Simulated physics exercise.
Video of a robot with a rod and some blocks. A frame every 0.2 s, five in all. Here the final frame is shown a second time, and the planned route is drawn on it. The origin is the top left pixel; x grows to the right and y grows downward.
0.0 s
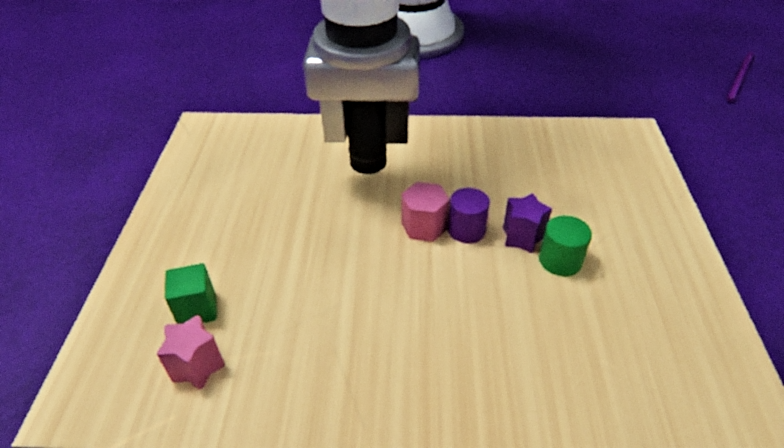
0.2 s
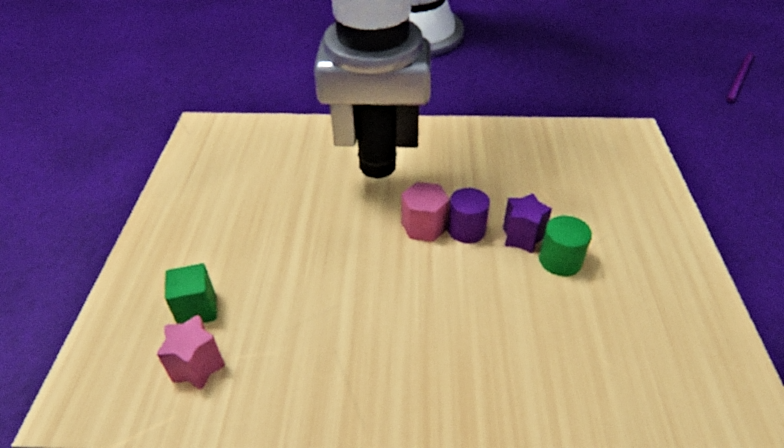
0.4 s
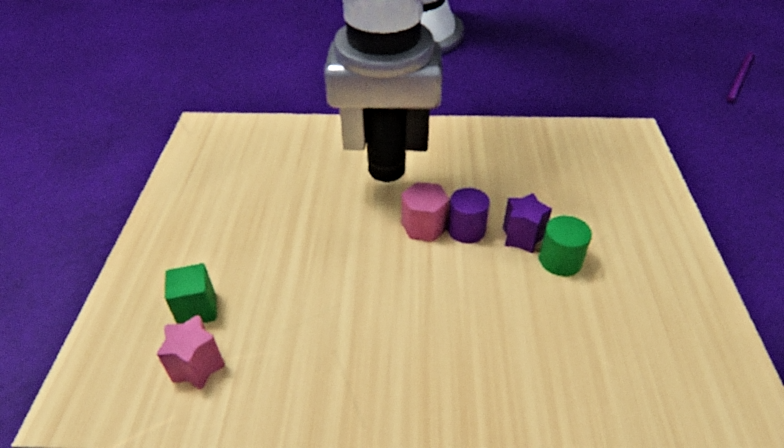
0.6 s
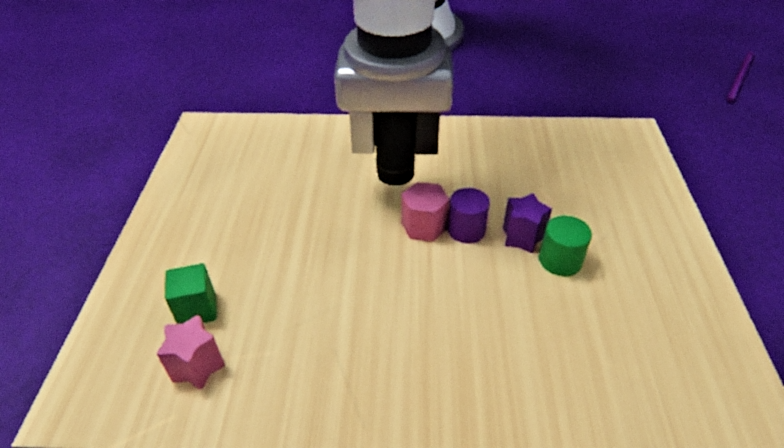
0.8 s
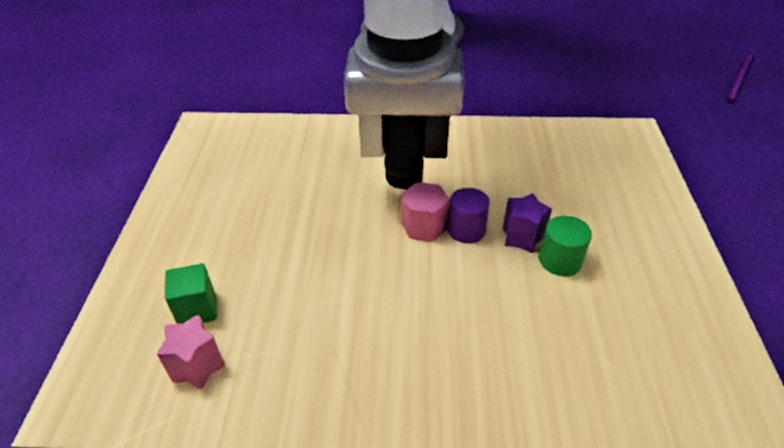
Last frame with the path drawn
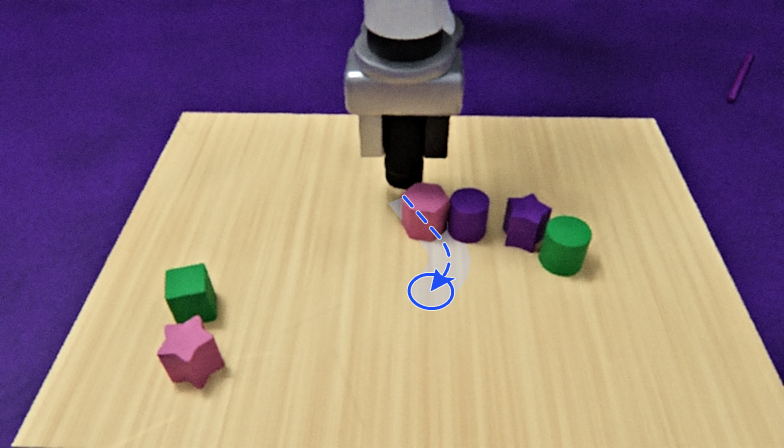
Robot arm with a black rod moving slightly right and nearer to a pink hexagon block, while all the blocks stay still.
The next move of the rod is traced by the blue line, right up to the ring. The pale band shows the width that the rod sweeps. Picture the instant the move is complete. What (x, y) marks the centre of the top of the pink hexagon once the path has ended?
The middle of its upper face should be somewhere near (444, 299).
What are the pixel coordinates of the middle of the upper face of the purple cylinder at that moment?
Its top centre is at about (488, 212).
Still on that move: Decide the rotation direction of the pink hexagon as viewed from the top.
It swings round clockwise.
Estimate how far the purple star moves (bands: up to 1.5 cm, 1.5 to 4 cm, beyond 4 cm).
Below 1.5 cm.
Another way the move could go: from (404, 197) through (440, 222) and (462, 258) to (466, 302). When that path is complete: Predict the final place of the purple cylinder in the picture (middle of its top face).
I'd guess (509, 233).
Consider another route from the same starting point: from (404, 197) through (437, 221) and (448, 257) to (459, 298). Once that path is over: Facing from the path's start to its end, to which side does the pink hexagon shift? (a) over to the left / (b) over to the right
(b)
The line goes from (404, 197) via (428, 224) and (449, 256), ending at (431, 291).
The first path, step by step. One third of the way, rod at (429, 206); pink hexagon at (442, 225), turned 20° clockwise; purple cylinder at (477, 204).
Two thirds of the way, rod at (451, 238); pink hexagon at (452, 260), turned 50° clockwise; purple cylinder at (488, 212).
At the end, rod at (432, 272); pink hexagon at (444, 299), turned 25° clockwise; purple cylinder at (488, 212); purple star unmoved.
